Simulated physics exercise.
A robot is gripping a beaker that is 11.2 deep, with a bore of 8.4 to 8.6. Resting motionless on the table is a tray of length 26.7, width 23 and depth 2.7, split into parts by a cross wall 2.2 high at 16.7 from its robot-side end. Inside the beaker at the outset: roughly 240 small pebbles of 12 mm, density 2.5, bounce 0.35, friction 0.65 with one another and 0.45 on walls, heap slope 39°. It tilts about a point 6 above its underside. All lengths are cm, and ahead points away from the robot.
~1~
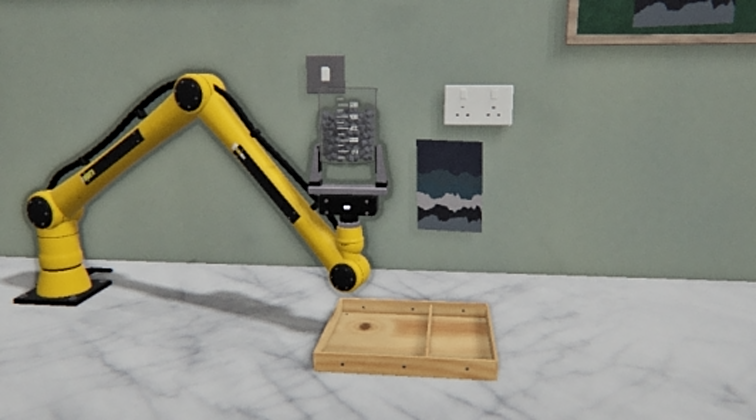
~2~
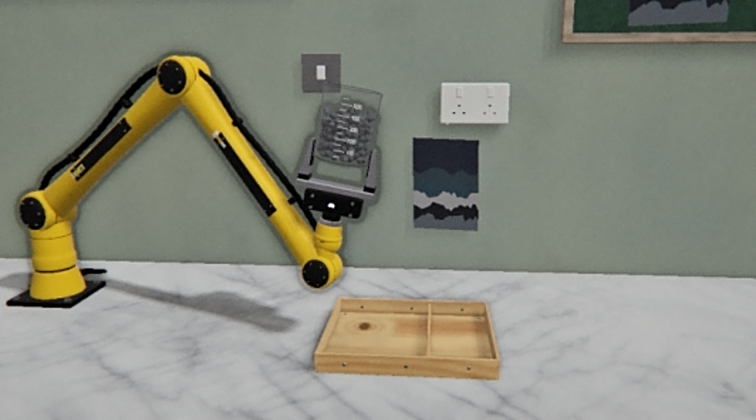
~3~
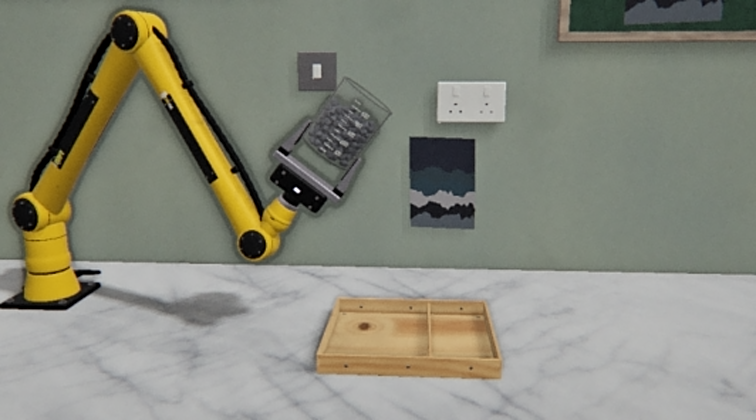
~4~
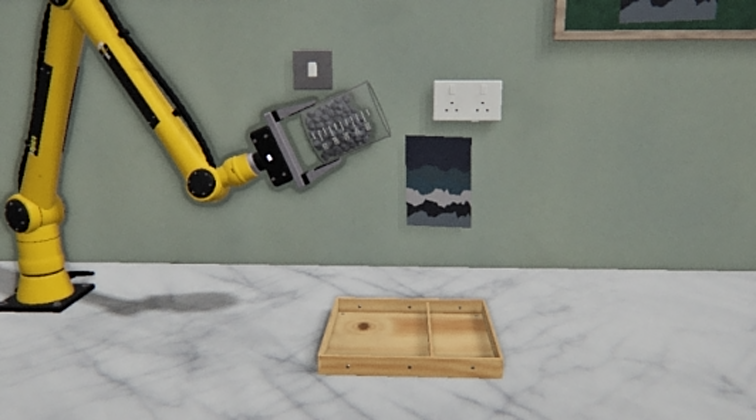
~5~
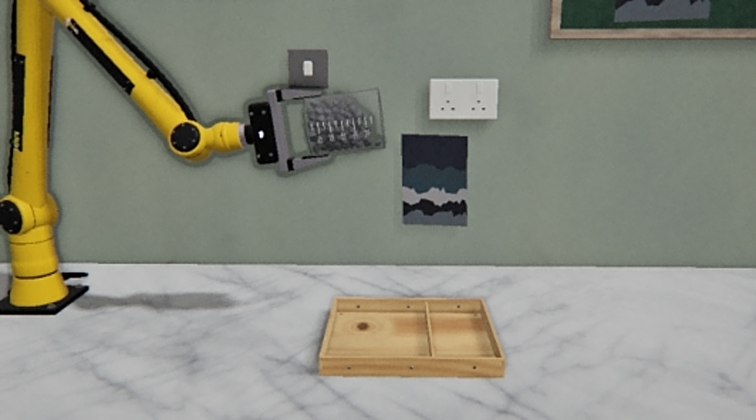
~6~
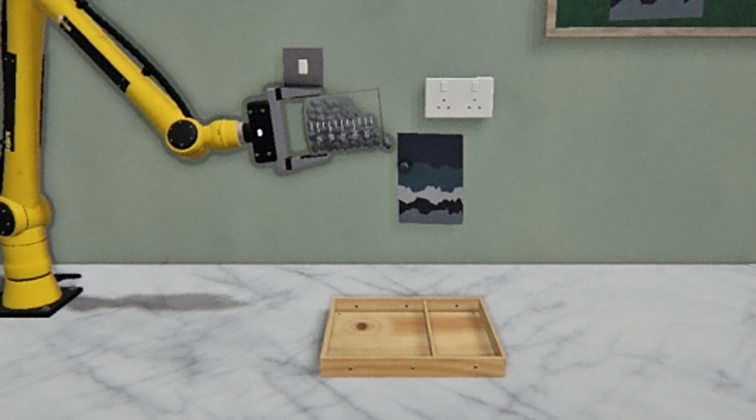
A yellow robot arm tips a clear beaker of grey pebbles rightward until it lies nearly sideways.
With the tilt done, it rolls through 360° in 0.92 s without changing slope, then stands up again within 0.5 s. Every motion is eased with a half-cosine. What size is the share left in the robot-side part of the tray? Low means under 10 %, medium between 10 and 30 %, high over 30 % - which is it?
Medium.
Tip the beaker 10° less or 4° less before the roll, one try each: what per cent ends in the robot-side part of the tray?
You'd get close to 0 per cent, then close to 5 per cent.
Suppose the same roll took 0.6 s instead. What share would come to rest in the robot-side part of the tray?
Around 10 %.
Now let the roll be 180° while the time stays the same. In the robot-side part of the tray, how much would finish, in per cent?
That would come to close to 10 in a hundred.
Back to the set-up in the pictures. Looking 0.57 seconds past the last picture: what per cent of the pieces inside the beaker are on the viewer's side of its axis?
I'd put it at about 40 per cent.
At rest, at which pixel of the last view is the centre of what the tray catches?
Centre point: Close to (414, 329).
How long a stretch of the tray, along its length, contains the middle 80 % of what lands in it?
Some 16 cm.
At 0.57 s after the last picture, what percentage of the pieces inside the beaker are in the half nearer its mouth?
35 %, about.
Then, 0.57 s after the last picture, tipped 84°, highest piece 40 above the table; 222 in the beaker, 4 in the robot-side part, 2 in the far-side part, 8 in flight or on a rim.
Then, 1.14 s after the last picture, tipped 51°, highest piece 39 above the table; 195 in the beaker, 26 in the robot-side part, 10 in the far-side part, 5 in flight or on a rim.
Then, 1.62 s after the last picture, upright, highest piece 41 above the table; 194 in the beaker, 32 in the robot-side part, 10 in the far-side part.
Then, 2.32 s after the last picture, upright, highest piece 40 above the table; 194 in the beaker, 32 in the robot-side part, 10 in the far-side part.
Final count, 194 in the beaker, 32 in the robot-side part, 10 in the far-side part. That is 14 % in the robot-side part of the tray.
